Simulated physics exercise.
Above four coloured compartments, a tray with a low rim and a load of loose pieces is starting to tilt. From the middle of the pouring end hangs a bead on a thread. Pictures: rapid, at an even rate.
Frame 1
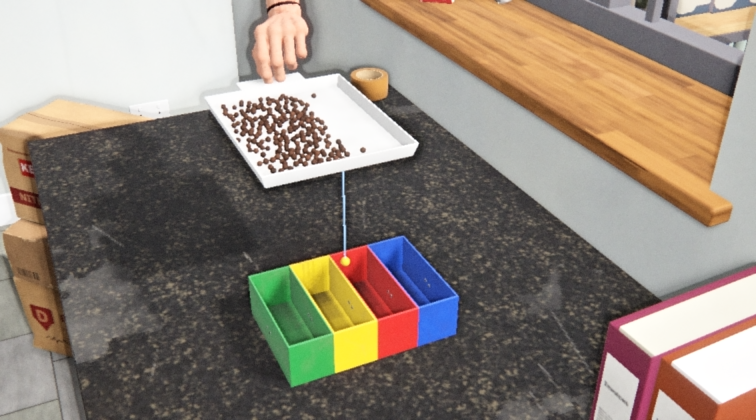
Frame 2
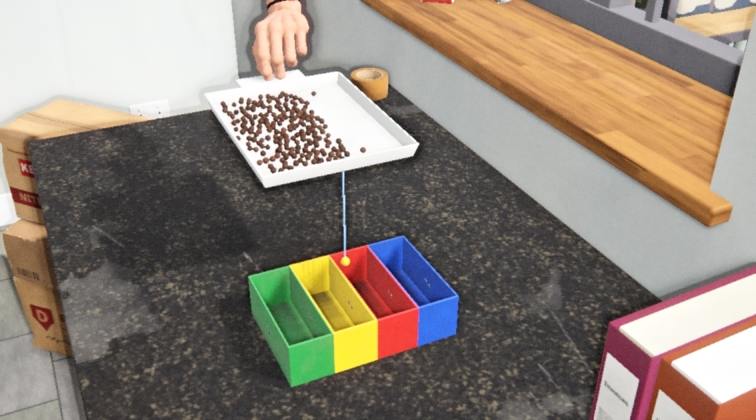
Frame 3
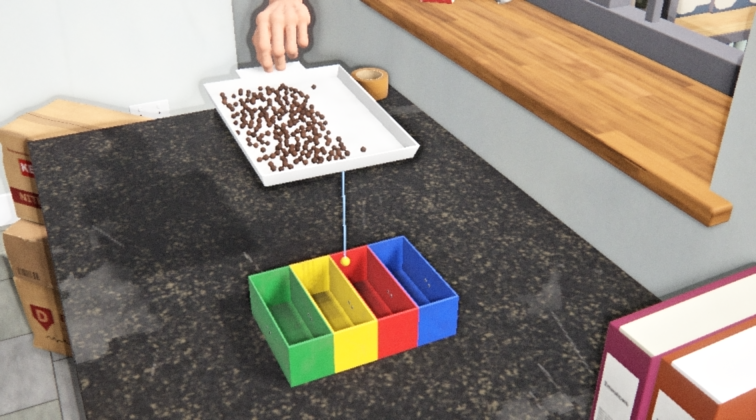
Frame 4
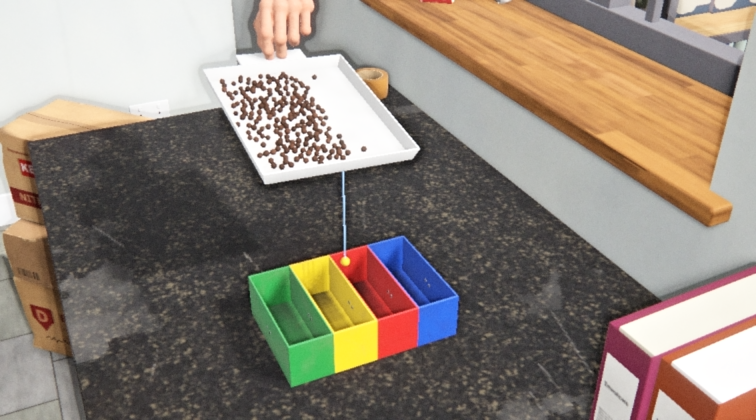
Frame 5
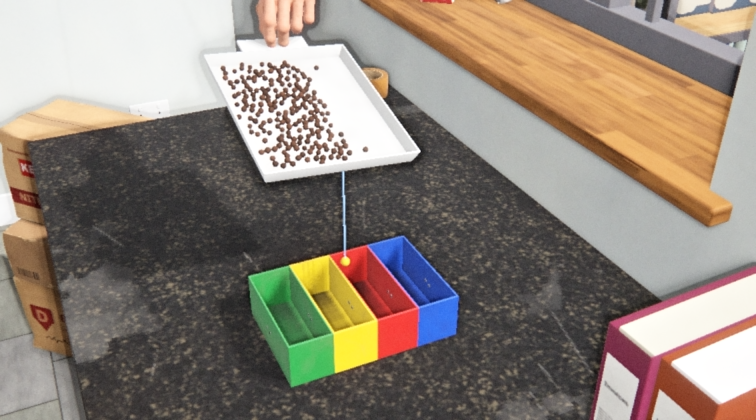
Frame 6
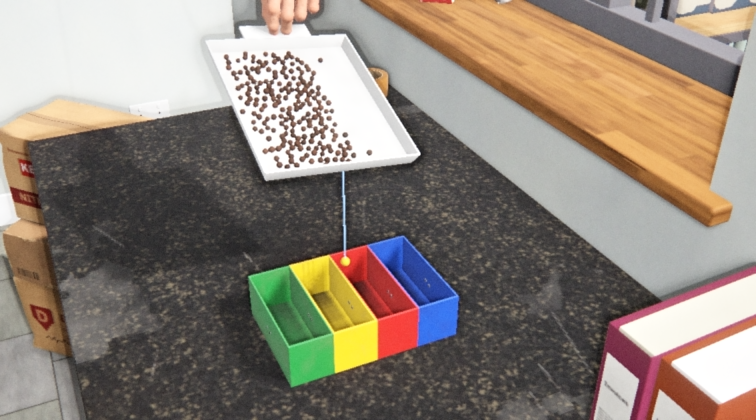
A hand steadily tilts a white tray of small brown berries above four coloured compartments.
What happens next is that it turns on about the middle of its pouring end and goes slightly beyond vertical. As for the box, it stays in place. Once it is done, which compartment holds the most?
The blue compartment holds the most.
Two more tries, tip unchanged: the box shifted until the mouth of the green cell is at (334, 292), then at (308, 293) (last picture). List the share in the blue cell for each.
You'd get 10 in a hundred the first time and 50 in a hundred the second.
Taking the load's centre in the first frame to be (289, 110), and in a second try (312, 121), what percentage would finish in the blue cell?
You'd get 60 % the first time and 60 % the second.
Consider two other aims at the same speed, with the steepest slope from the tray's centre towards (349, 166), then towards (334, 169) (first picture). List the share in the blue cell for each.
First heading roughly 30 %, second roughly 10 %.
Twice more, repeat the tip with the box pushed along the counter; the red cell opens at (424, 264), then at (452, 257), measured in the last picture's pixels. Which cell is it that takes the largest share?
Position one: The red cell. Position two: That yellow cell.
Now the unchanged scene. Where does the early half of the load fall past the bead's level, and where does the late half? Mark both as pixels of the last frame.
Roughly (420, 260) first, then roughly (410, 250).
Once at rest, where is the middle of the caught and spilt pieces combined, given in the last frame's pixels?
I'd put the middle somewhere around (413, 309).
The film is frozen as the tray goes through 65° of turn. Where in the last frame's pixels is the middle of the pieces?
Near (385, 163).
Just after the last frame, tray tipped steeply; the larger part on the tray; about a tenth in the blue cell; roughly a quarter falling or outside the box.
A moment on, tray tipped past a quarter turn; just a few on the tray; roughly half in the blue cell; roughly a quarter in the red cell; just a few in the yellow cell; roughly a third falling or outside the box.
Further on, tray tipped past a quarter turn; roughly two thirds in the blue cell; roughly a quarter in the red cell; just a few in the yellow cell; roughly a quarter falling or outside the box.
When it is over, tray tipped past a quarter turn; roughly two thirds in the blue cell; roughly a quarter in the red cell; just a few in the yellow cell; not one in the green cell; roughly a quarter outside the box.
